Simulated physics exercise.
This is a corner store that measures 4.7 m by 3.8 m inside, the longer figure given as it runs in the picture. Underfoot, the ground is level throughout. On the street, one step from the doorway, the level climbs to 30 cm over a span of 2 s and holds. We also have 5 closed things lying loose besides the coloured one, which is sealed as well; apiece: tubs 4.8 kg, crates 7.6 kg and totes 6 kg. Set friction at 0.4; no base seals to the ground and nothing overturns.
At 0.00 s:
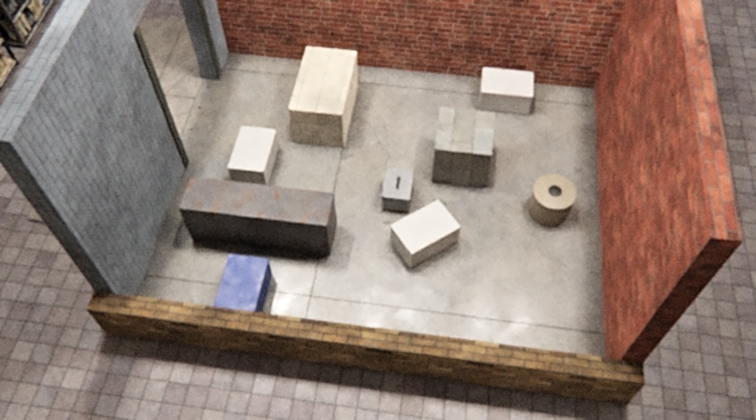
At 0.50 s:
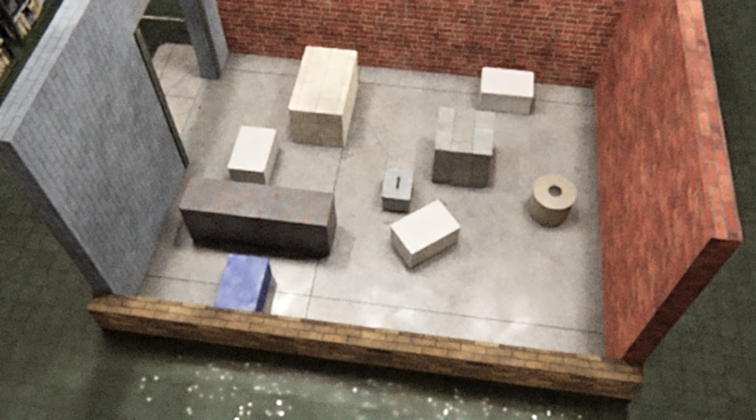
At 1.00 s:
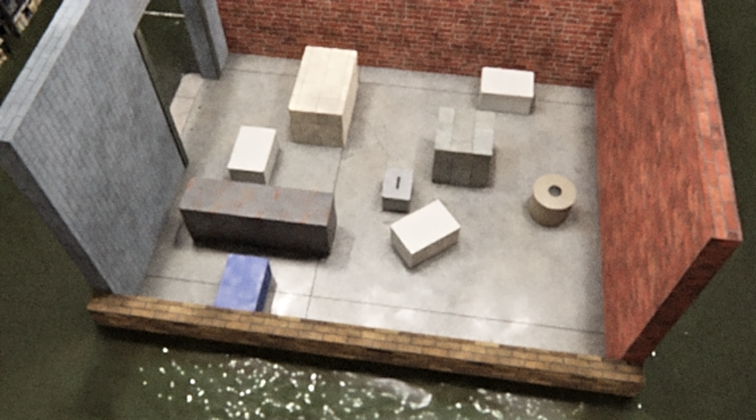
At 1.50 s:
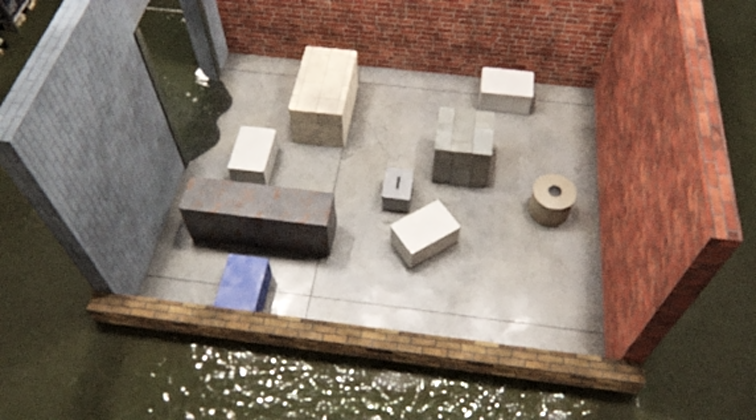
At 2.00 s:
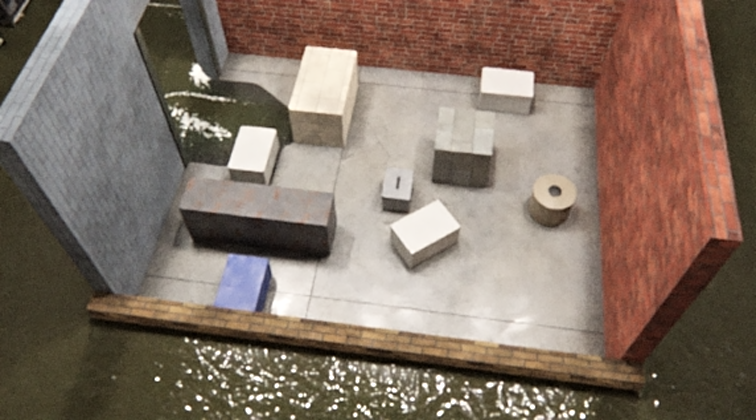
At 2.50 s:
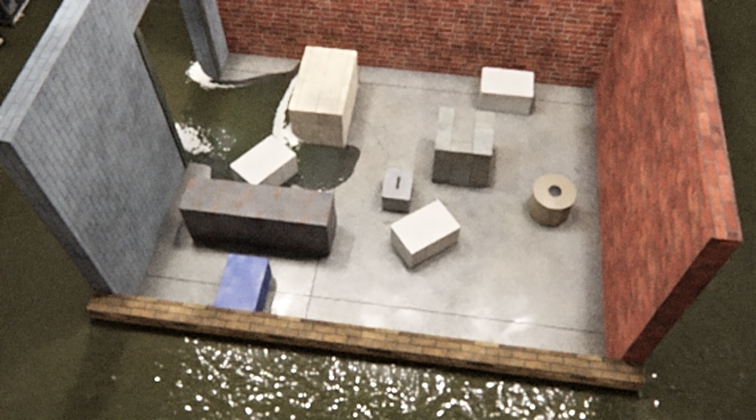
At first, a walled room of scattered boxes, one of them blue, stands dry on grey paving. Dark water then covers the ground outside and glints along the low front wall. It enters through the doorway at left, spreads across the floor toward the large cream box, and turns a small white box.
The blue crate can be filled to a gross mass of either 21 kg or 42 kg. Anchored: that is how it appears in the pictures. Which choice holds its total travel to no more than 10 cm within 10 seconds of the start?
Only the heavier filling is enough.
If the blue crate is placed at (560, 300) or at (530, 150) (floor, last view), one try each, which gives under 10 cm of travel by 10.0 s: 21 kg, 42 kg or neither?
Well, at the first spot no weight will do, and at the second no weight will do.
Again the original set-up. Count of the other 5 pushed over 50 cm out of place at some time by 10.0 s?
By my count, 5.
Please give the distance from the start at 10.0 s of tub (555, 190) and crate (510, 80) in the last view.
40 cm and 50 cm respectively.
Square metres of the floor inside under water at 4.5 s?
Near 12 m2 in all.
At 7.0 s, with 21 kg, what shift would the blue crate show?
I'd put it at about 0 cm.
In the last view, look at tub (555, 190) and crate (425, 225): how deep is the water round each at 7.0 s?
Some 9 cm at the first, some 12 cm at the second.
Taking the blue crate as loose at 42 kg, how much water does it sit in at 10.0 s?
Depth: Approx. 13 cm.
After 3.5 s the blue crate would be 0 cm from its start with 21 kg and 0 cm from its start with 42 kg; 0 cm of water round it then.
After 4.5 s the blue crate would be 0 cm from its start with 21 kg and 0 cm from its start with 42 kg; 0 cm of water round it then.
After 7.0 s the blue crate would be 0 cm from its start with 21 kg and 0 cm from its start with 42 kg; 2 cm of water round it then.
After 10.0 s the blue crate would be 25 cm from its start with 21 kg and 0 cm from its start with 42 kg; 13 cm of water round it then.
